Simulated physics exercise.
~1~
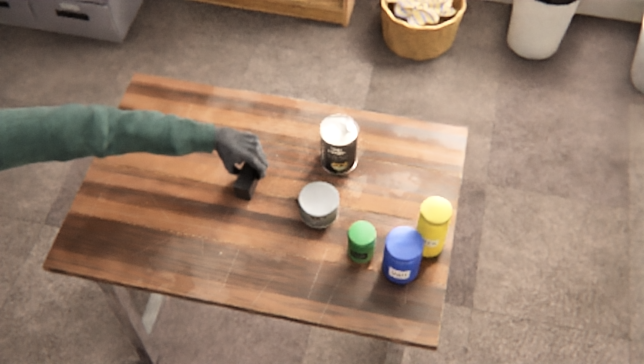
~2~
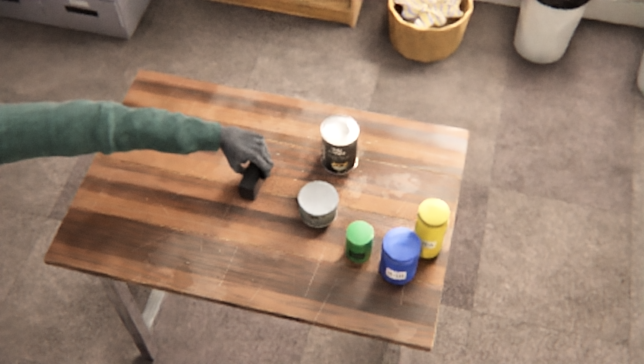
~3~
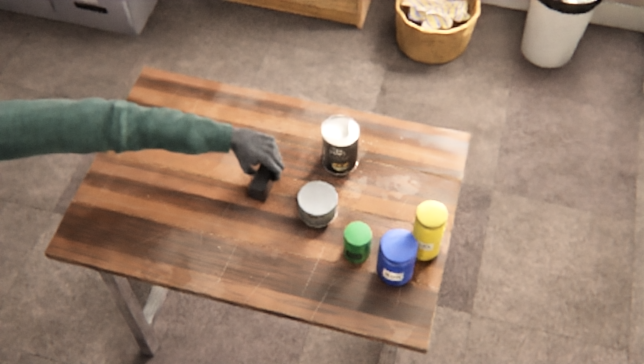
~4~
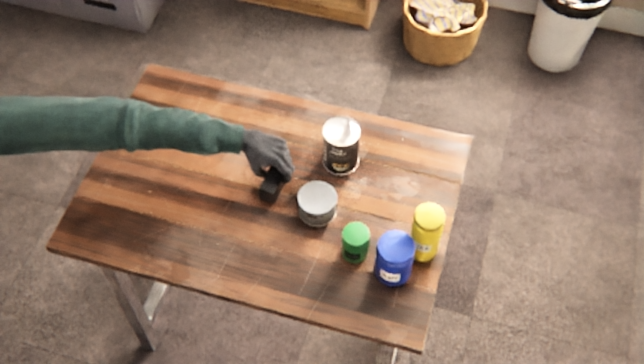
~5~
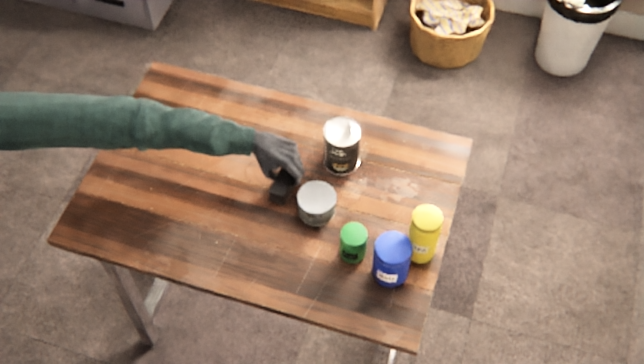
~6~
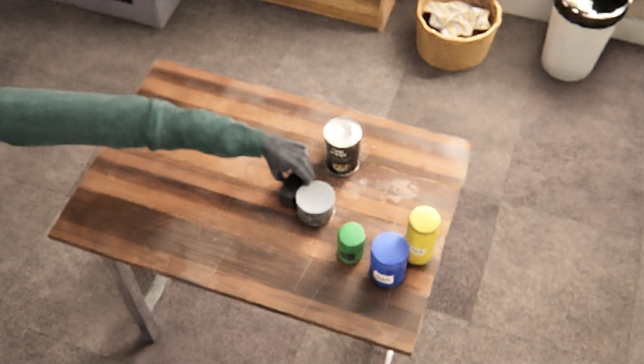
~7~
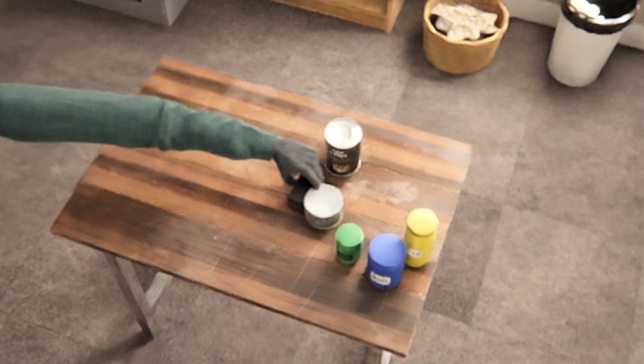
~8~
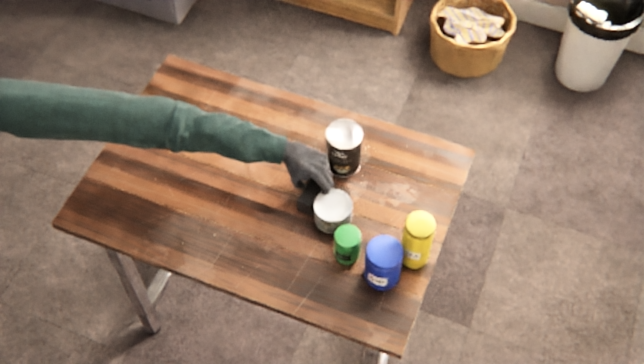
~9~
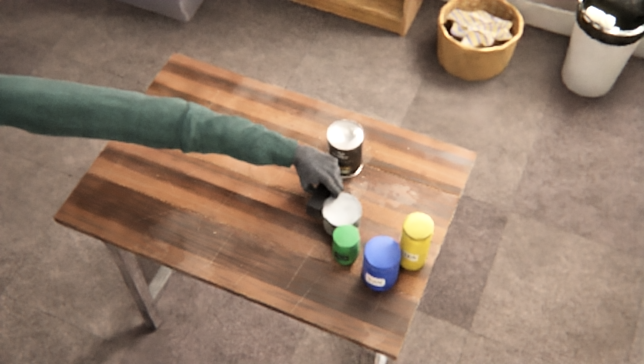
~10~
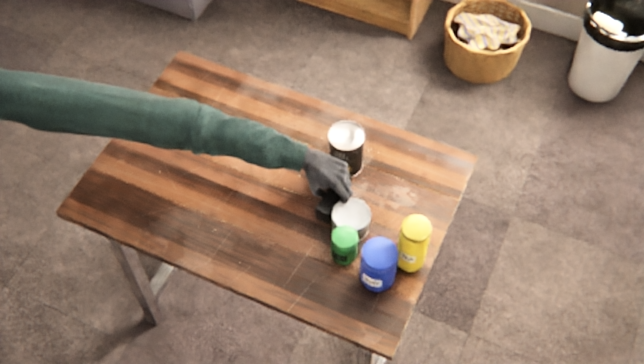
A dark-gloved hand in a green sleeve reaches in from the left over a striped brown wooden table, seen from above as the view drifts slightly sideways. Near the table's right end stand a black tin, a grey tub, a green jar, a blue jar and a yellow jar. The hand slides a small dark block slowly to the right until it meets the grey tub. The tub then slides right and slightly down, ahead of the block. It ends upright close to the green jar, while the black tin and the three jars stay in place.
